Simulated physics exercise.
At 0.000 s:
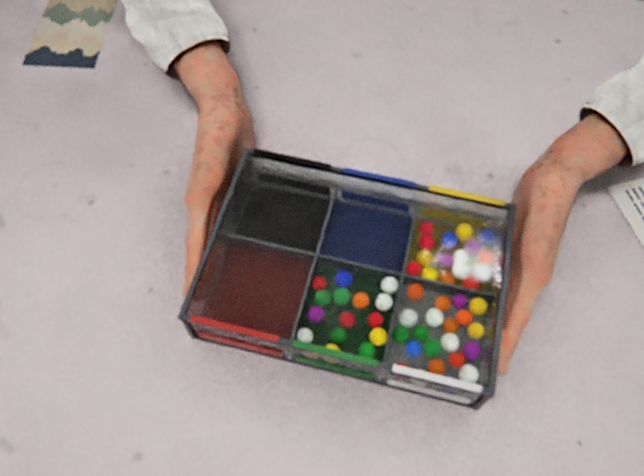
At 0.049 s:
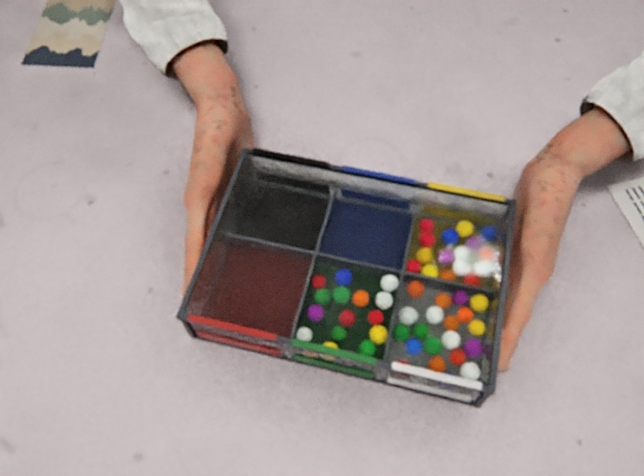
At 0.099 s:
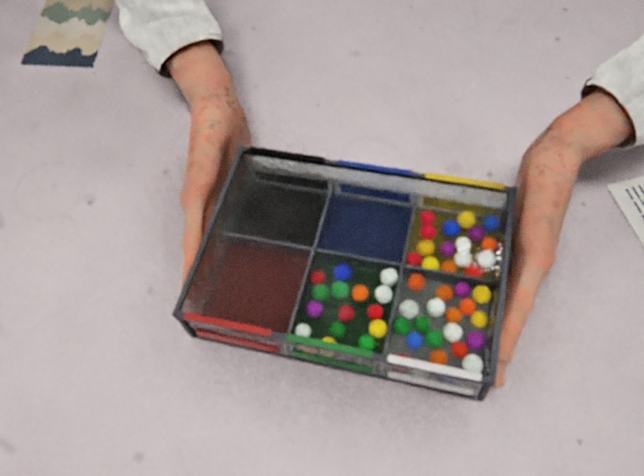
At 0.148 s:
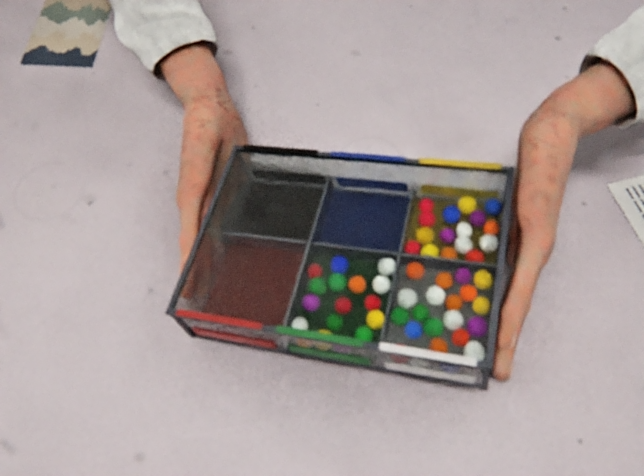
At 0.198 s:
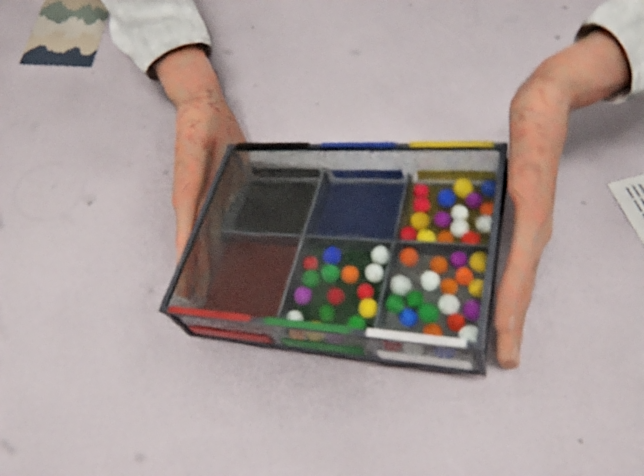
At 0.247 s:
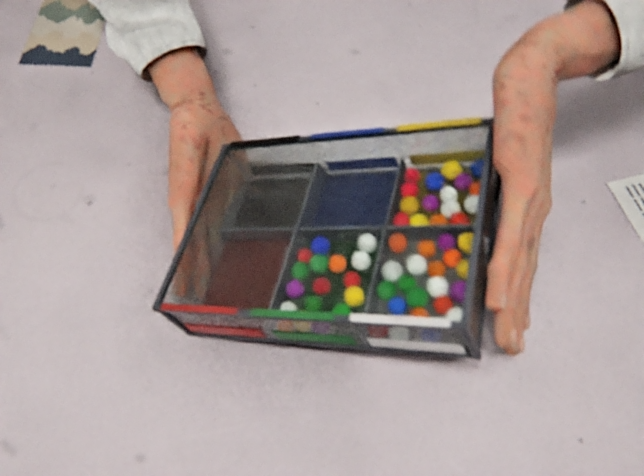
On a pale tabletop, two hands hold a clear, lidded box divided into six colour-marked compartments, three containing small multicoloured balls, and gradually tilt and turn it, its right side rising in view while the balls shift slightly.
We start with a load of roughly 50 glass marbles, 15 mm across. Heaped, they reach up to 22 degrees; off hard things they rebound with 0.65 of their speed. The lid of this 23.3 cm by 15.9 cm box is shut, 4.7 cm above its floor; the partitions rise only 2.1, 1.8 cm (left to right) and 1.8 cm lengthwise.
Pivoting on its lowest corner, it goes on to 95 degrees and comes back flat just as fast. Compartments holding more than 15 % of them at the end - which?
Red yes, blue no, green no, yellow no, white no, black yes.
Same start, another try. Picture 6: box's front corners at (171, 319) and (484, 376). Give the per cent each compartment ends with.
By the end red holds 50%, blue holds 5%, green holds 30%, yellow holds 0%, white holds 10% and black holds 0%.
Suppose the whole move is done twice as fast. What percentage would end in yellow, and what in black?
Final split: Yellow = 10 %, black = 20 %.
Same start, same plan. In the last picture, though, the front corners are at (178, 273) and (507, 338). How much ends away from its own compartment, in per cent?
In that case about 75 percent.
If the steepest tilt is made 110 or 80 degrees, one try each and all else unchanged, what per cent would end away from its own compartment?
Some 100 and 60 per cent.
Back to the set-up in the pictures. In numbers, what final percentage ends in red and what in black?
Red: 45; black: 45.
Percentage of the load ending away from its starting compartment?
Roughly 95 in a hundred.
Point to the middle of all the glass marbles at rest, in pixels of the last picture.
(264, 239) or so.
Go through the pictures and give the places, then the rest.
The first frame shows box tilt 0 degrees, front corners at (185, 315) and (489, 390); green 30 %, yellow 30 %, white 40 %.
The second frame shows box tilt 1 degrees, front corners at (183, 315) and (489, 387).
The third frame shows box tilt 5 degrees, front corners at (179, 313) and (489, 378), lowest corner left back.
The fourth frame shows box tilt 11 degrees, front corners at (172, 310) and (486, 363), lowest corner left back.
The fifth frame shows box tilt 18 degrees, front corners at (165, 308) and (477, 344), lowest corner left back.
The sixth frame shows box tilt 24 degrees, front corners at (159, 306) and (462, 323), lowest corner left back; green 30 %, yellow 30 %, white 40 %. The box's pace is about 130 degrees a second.
After 0.91 s, tilt 94 degrees; red 10 %, blue 10 %, green 35 %, yellow 20 %, white 20 %.
After 1.35 s, tilt 40 degrees; red 45 %, blue 10 %, green 5 %, black 40 %.
Then, at 1.87 s, tilt 0 degrees; red 45 %, blue 10 %, green 5 %, black 45 %.
By 2.8 s all is still; red 45 %, blue 10 %, green 5 %, yellow 0 %, white 0 %, black 45 %.
